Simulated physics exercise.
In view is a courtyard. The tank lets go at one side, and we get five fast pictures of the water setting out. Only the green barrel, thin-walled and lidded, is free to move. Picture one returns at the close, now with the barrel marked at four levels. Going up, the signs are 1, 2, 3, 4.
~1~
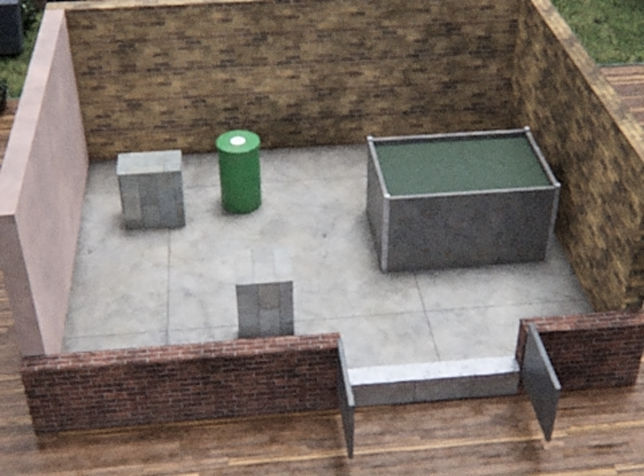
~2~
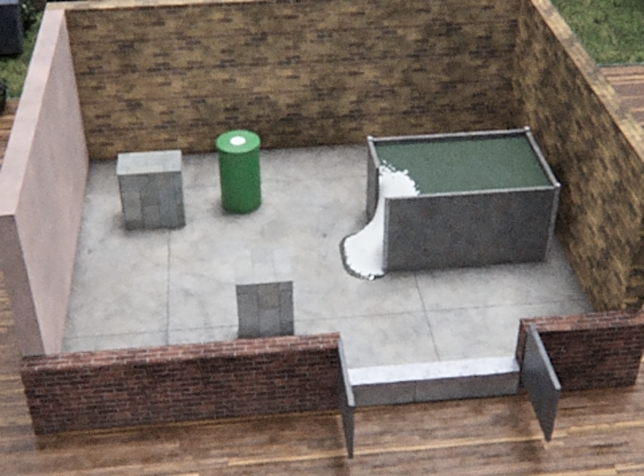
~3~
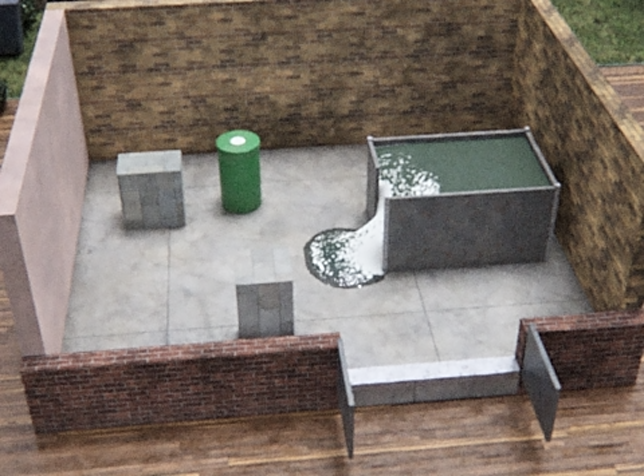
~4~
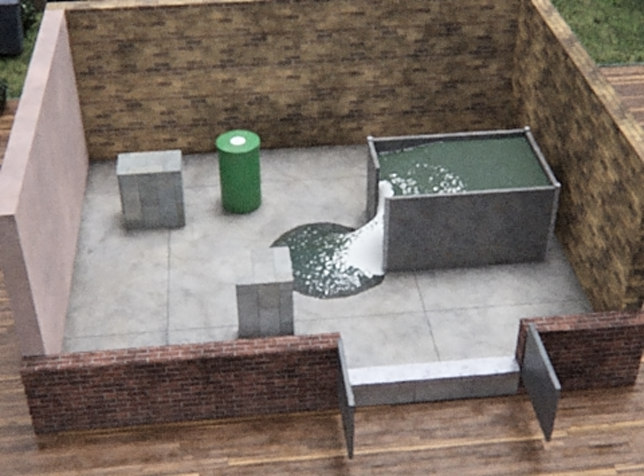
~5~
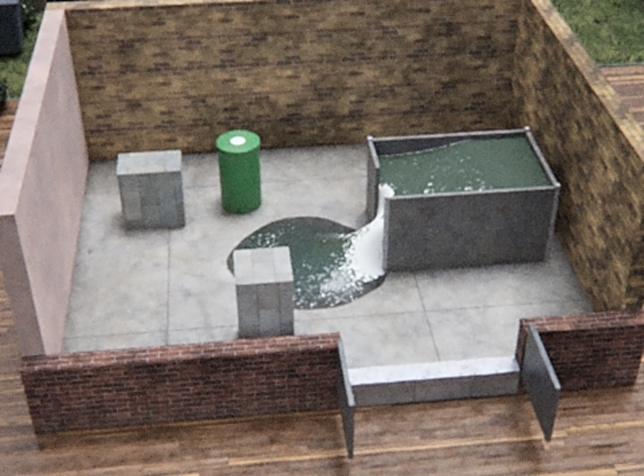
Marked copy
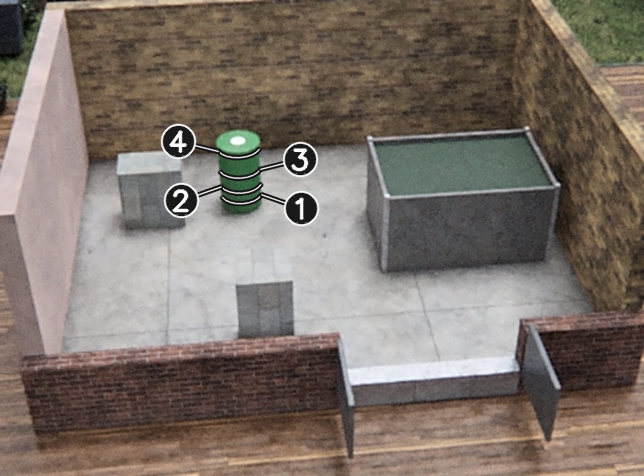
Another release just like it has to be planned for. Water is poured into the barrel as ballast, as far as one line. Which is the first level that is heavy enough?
I would pick level 1.
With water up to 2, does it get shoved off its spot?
No, that is safe.
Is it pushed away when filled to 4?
No, that is safe.
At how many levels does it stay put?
All of the four.
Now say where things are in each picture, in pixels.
Lid of the green barrel at (238, 141); tank full, its middle at (460, 168); open gate at (431, 329).
Water covers 1 % of the ground and is seen nearest the barrel at (351, 239).
Water covers 3 % of the ground and is seen nearest the barrel at (324, 234).
Water covers 6 % of the ground and is seen nearest the barrel at (307, 227).
Lid of the green barrel at (238, 141); water covers 10 % of the ground and is seen nearest the barrel at (307, 223).
On the marked copy, 1 at (242, 203); 2 at (241, 193); 3 at (240, 178); 4 at (239, 157); from the bottom up 1, 2, 3, 4.
If 1 is chosen, it does not move.
If 2 is chosen, it does not move.
If 3 is chosen, it does not move.
If 4 is chosen, it does not move.
